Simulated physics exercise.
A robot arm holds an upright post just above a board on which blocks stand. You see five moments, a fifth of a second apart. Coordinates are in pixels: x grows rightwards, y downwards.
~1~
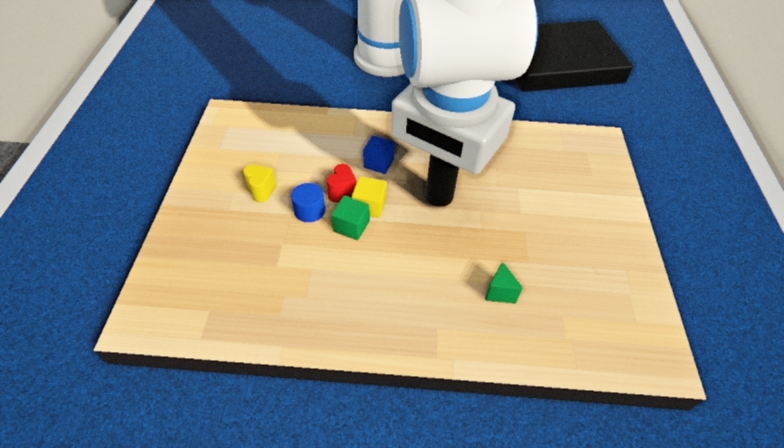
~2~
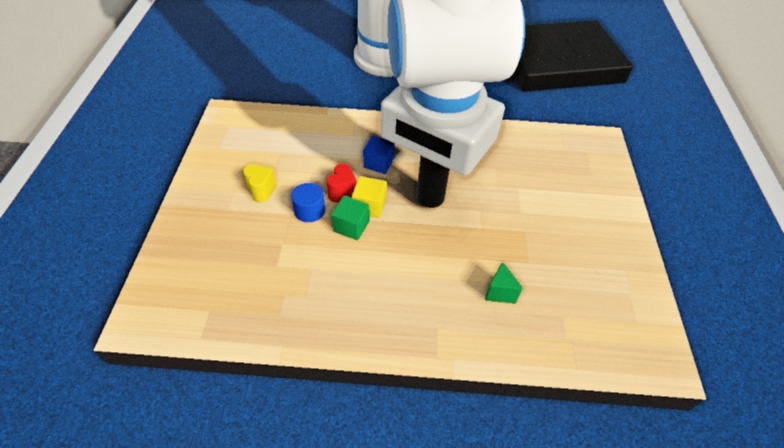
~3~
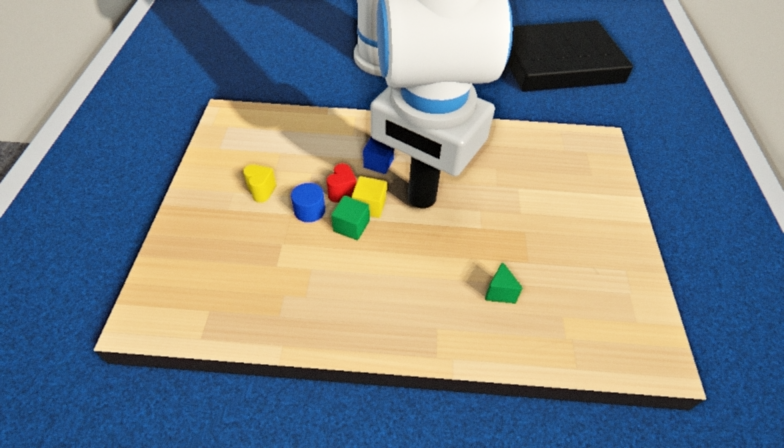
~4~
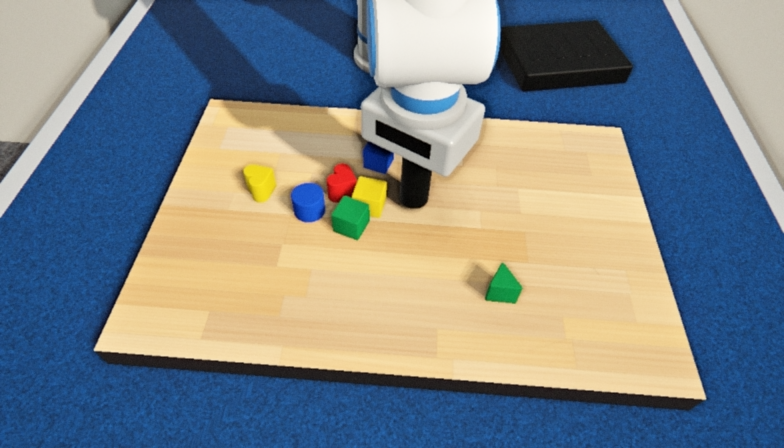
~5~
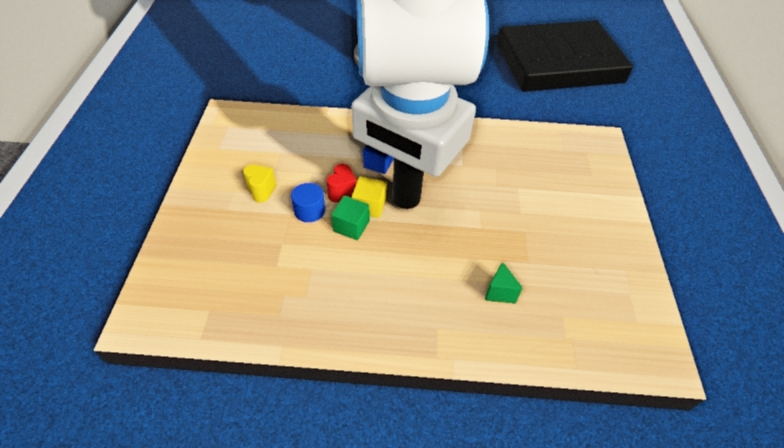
At the start, a robot arm holds a dark post over a wooden board, to the right of a cluster of red, yellow, blue and green blocks. The arm then moves the post slowly left, closing the gap to the yellow square block, while all the blocks stay still.
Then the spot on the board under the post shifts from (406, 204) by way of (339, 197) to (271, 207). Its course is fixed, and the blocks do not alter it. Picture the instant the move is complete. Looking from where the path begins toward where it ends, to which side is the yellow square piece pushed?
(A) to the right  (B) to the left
It's B.
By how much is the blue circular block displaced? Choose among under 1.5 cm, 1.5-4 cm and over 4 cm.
The largest band: Over 4 cm.
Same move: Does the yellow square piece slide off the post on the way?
Going by the path, no.
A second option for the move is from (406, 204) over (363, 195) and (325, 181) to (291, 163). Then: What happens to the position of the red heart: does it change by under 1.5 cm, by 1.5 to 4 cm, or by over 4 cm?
Once the path ends, it will sit over 4 cm from where it is now.
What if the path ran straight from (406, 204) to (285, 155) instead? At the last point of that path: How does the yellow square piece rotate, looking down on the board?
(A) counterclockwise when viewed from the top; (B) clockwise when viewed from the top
A.
What follows on the original path. One third of the way, post (360, 194); blue circular block (301, 195); red heart (320, 171), turned 80° clockwise; yellow square piece (332, 190), turned 35° anticlockwise.
Two thirds of the way, post (315, 192); blue circular block (261, 209); red heart (304, 163), turned 85° clockwise; yellow square piece (289, 195), turned 60° anticlockwise.
At the end, post (270, 202); yellow heart (253, 173), turned 20° clockwise; blue circular block (225, 231); red heart (302, 162), turned 95° clockwise; yellow square piece (243, 208), turned 75° anticlockwise.
